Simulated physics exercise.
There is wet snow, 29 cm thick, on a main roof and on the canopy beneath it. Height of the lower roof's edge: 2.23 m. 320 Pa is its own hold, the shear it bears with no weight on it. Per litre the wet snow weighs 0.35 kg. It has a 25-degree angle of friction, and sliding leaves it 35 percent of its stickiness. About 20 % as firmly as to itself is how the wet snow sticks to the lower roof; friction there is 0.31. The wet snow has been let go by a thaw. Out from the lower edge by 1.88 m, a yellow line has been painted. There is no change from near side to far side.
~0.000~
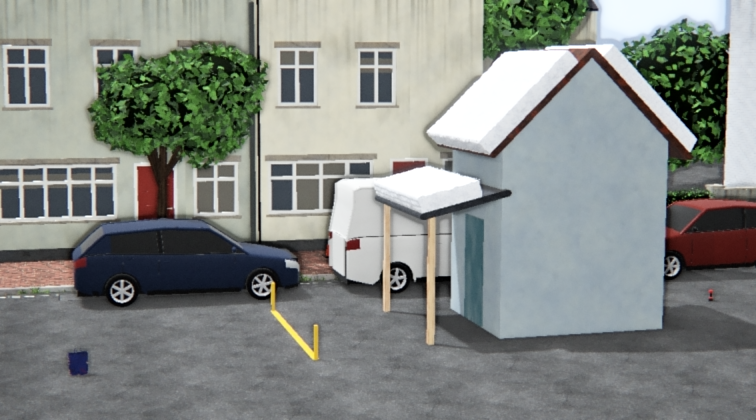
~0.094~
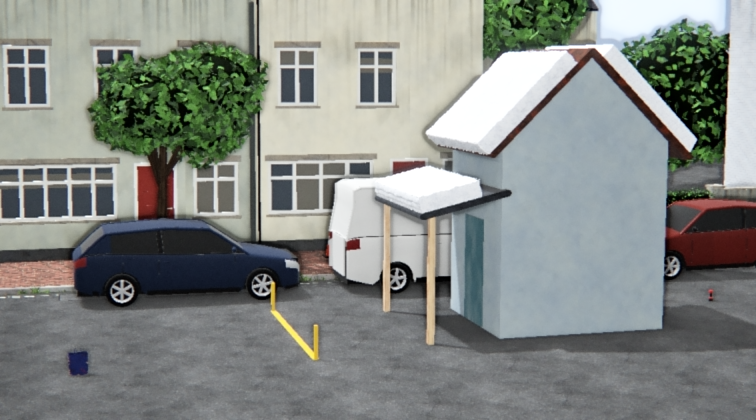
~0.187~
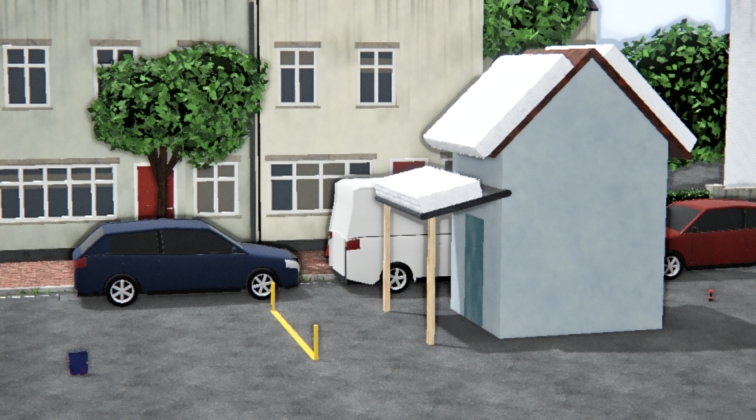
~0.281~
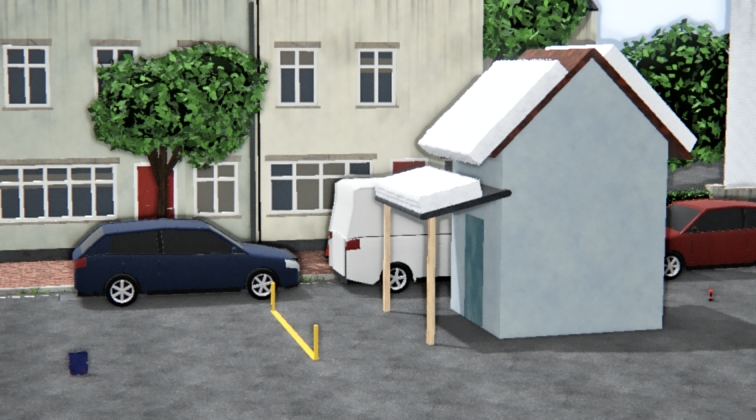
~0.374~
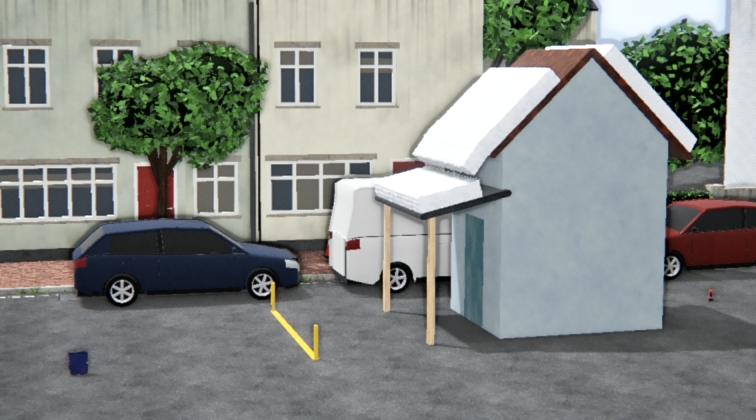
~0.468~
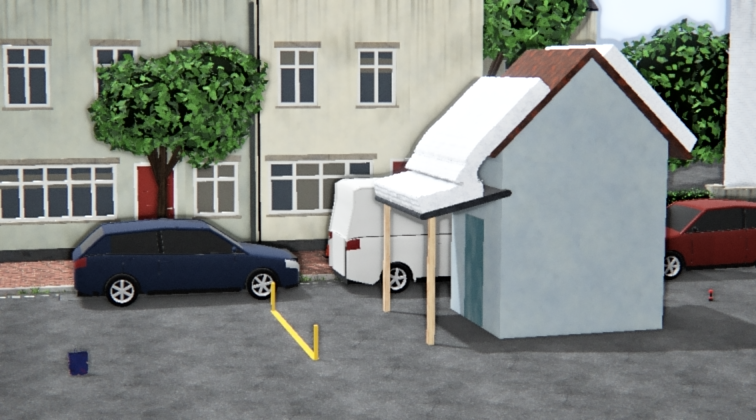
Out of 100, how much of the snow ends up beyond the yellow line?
Roughly 41 out of 100.
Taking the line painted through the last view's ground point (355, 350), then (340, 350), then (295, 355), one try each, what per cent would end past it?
In order, some 65, 55 and 35 percent would end past it.
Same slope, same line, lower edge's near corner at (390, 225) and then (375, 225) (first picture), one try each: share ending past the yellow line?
The first try gives 45 percent and the second gives 45 percent.
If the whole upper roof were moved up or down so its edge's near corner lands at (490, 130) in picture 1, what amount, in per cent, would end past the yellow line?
Roughly 45 per cent.
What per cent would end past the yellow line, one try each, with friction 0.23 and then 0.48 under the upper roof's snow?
About 35 % in the first try and about 30 % in the second.
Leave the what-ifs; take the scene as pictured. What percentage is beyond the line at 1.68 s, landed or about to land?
I'd say near 30 in a hundred.
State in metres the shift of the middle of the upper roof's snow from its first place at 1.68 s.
It has shifted some 4.6 m.
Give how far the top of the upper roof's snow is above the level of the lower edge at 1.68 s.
0.5 m, roughly.
After 1.02 s, 4 % is below the lower edge and 0 % is past the line.
After 1.68 s, 75 % is below the lower edge and 28 % is past the line.
After 2.34 s, 79 % is below the lower edge and 41 % is past the line.
After 3.00 s, 79 % is below the lower edge and 41 % is past the line.
After 3.30 s, at the end, 79 % is below the lower edge and 41 % is past the line.
